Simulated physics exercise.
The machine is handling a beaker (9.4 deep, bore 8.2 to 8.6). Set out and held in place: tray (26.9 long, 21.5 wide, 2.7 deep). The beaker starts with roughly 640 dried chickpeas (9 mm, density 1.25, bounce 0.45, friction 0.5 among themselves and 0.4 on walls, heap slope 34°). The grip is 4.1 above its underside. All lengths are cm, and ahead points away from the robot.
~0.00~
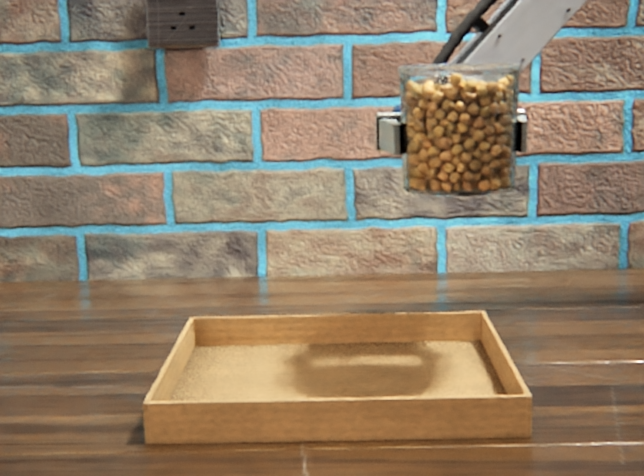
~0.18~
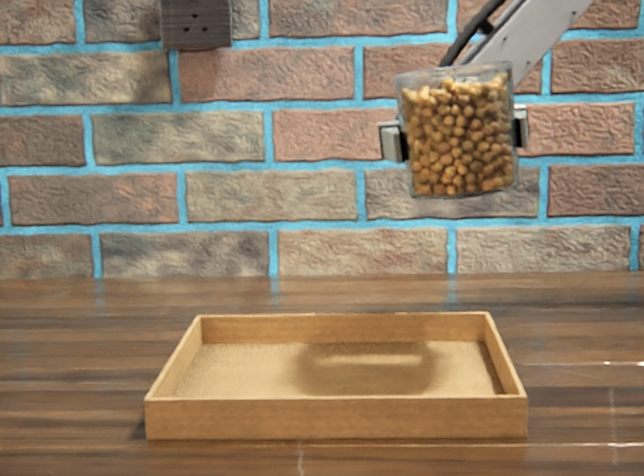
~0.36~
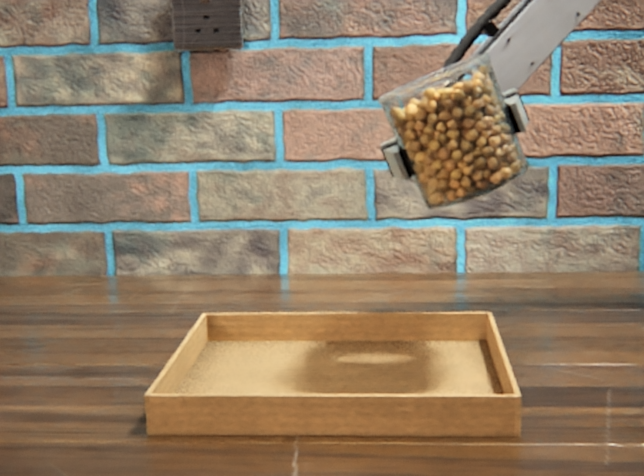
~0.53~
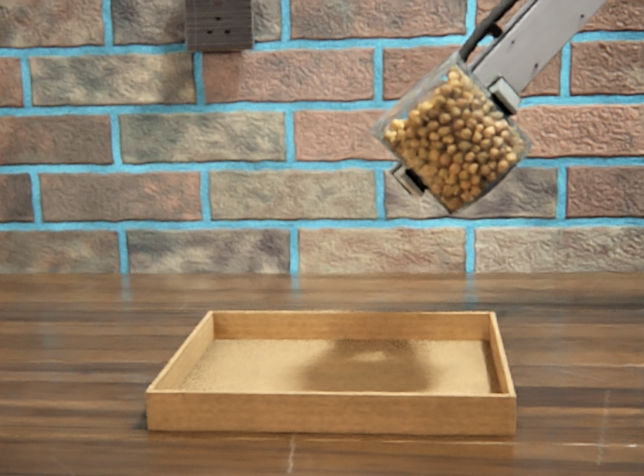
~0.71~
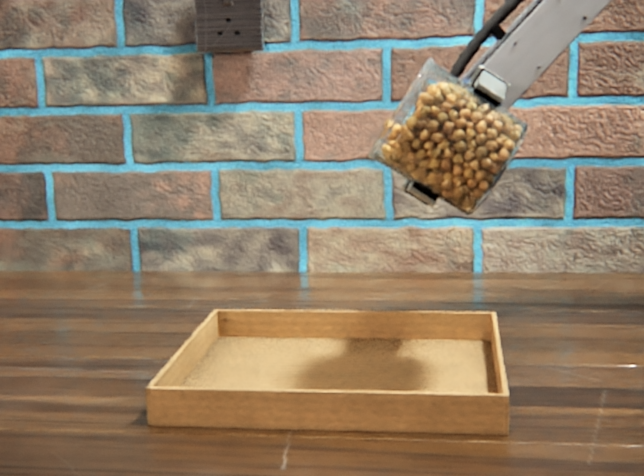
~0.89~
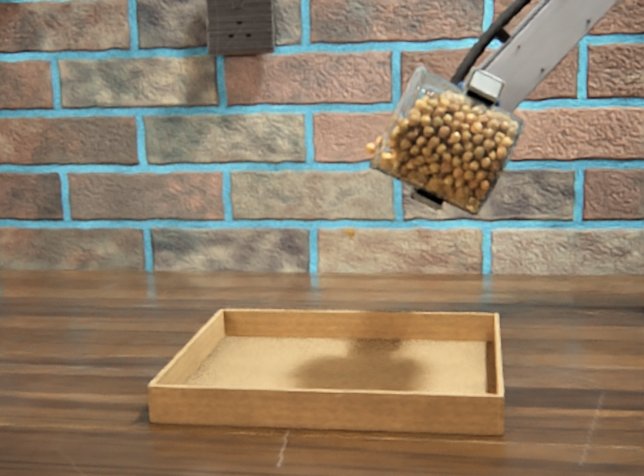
A dark wooden tabletop stands before a brick wall with bright blue mortar, seen from the front and slightly above. A shallow, light-brown rectangular tray rests on it, while a grey mechanical arm at upper right grips a clear beaker of tan chickpeas. The arm tilts the beaker steadily leftward, the chickpeas shift toward its lip and one pokes out, as the camera drifts slightly.
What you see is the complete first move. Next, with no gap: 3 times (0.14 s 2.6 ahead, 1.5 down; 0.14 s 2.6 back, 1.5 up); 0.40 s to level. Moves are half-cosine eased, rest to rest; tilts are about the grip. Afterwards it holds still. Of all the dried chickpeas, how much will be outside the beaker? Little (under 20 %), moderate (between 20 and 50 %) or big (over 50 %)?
Share outside the beaker: Little (under 20 %).
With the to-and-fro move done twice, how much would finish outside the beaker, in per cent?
Then about 10 per cent.
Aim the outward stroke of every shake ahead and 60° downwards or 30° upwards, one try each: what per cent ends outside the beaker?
Some 5 and 25 per cent.
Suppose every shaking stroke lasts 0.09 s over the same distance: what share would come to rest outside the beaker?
It would be near 20 per cent.
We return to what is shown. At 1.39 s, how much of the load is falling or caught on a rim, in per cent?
Some 2 per cent.
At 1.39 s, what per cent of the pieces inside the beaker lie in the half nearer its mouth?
Some 45 per cent.
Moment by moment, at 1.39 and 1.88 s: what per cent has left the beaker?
About 5, 10.
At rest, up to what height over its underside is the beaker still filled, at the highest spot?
About 9.5 cm.
After 1.39 s, tilted 63° forward, highest piece 23 above the table; 593 in the beaker, 32 in the tray, 16 in flight or on a rim.
After 1.88 s, tilted 43° forward, highest piece 23 above the table; 569 in the beaker, 68 in the tray, 4 in flight or on a rim.
After 2.33 s, level, highest piece 26 above the table; 569 in the beaker, 72 in the tray.
After 3.38 s, level, highest piece 26 above the table; 569 in the beaker, 72 in the tray.
At rest, 569 in the beaker, 72 in the tray. That is 11 % outside the beaker.
